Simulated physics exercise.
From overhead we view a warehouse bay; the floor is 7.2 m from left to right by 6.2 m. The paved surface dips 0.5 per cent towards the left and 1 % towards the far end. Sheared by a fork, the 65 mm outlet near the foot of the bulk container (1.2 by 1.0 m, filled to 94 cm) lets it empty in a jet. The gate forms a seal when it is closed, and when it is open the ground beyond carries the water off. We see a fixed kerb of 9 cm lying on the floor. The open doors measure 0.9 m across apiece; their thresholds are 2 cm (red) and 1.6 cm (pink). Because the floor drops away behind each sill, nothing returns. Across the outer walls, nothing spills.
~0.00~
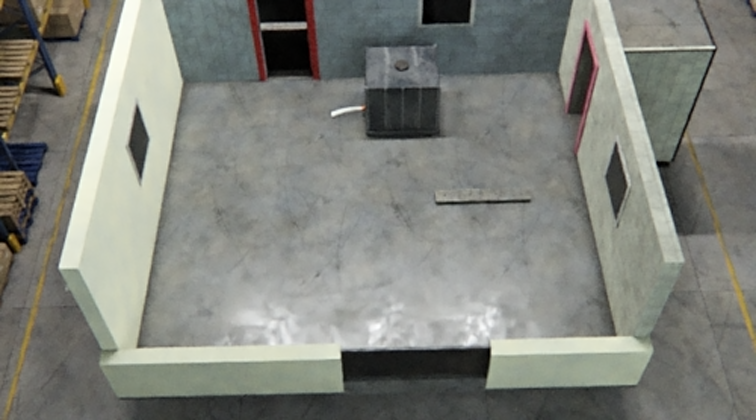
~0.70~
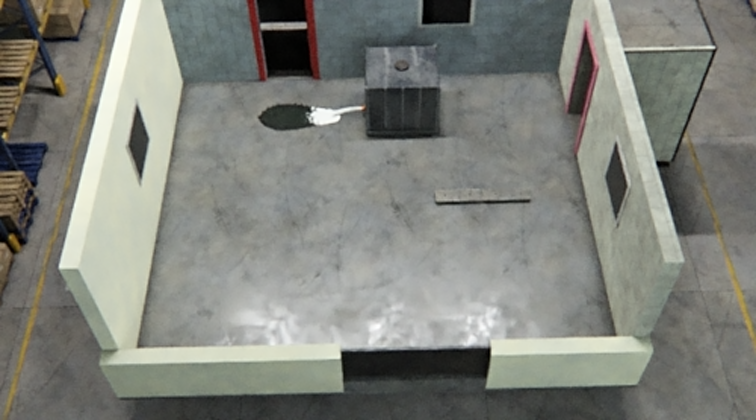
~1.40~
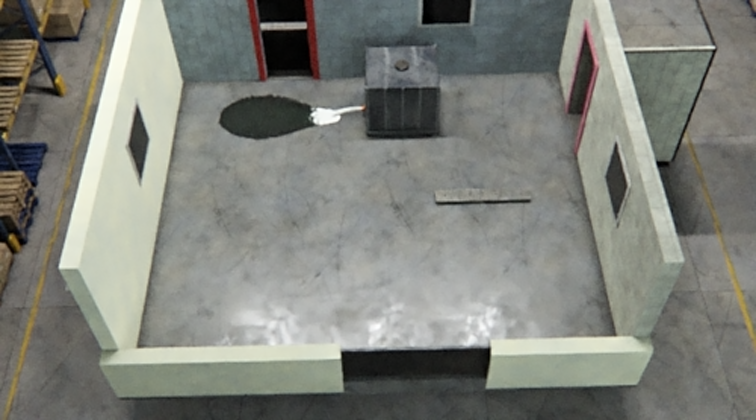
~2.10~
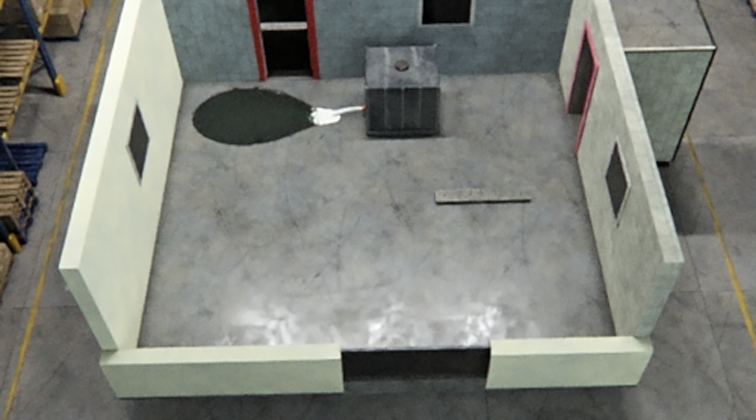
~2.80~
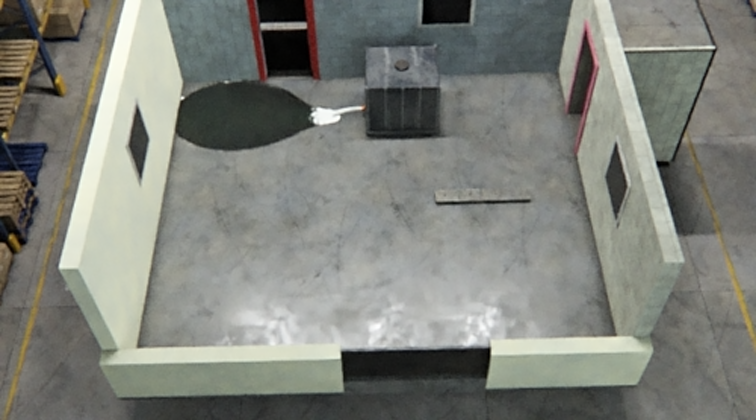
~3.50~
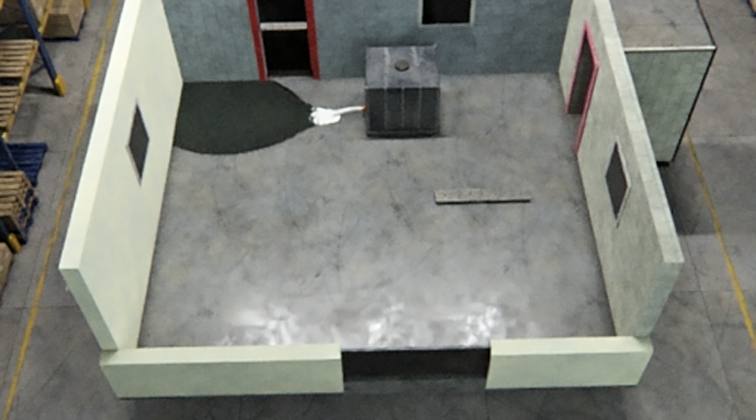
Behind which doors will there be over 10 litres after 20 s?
My prediction: Red door: Under, pink door: Under.
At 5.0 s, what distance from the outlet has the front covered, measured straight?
About 3.8 metres.
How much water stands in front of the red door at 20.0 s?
About 2.5 centimetres.
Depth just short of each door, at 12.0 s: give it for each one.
Red 2.0 cm, pink 0.0 cm.
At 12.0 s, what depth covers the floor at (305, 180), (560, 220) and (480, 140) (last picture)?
I'd estimate 0.0, 0.0 and 0.0 centimetres.
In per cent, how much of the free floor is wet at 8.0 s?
I'd guess around 10 in a hundred.
After 5.0 s water covers 10 % of the floor and is deepest (4 cm) near (183, 85); red door not reached, pink door not reached.
After 8.0 s water covers 10 % of the floor and is deepest (4 cm) near (183, 85); red door 1 cm at the sill, 0 L in, pink door not reached.
After 12.0 s water covers 15 % of the floor and is deepest (5 cm) near (183, 85); red door 2 cm at the sill, 0 L in, pink door not reached.
After 16.0 s water covers 20 % of the floor and is deepest (5 cm) near (183, 85); red door 2.3 cm at the sill, 0 L in, pink door not reached.
After 20.0 s water covers 25 % of the floor and is deepest (5 cm) near (183, 85); red door 2.5 cm at the sill, 1 L in, pink door not reached.
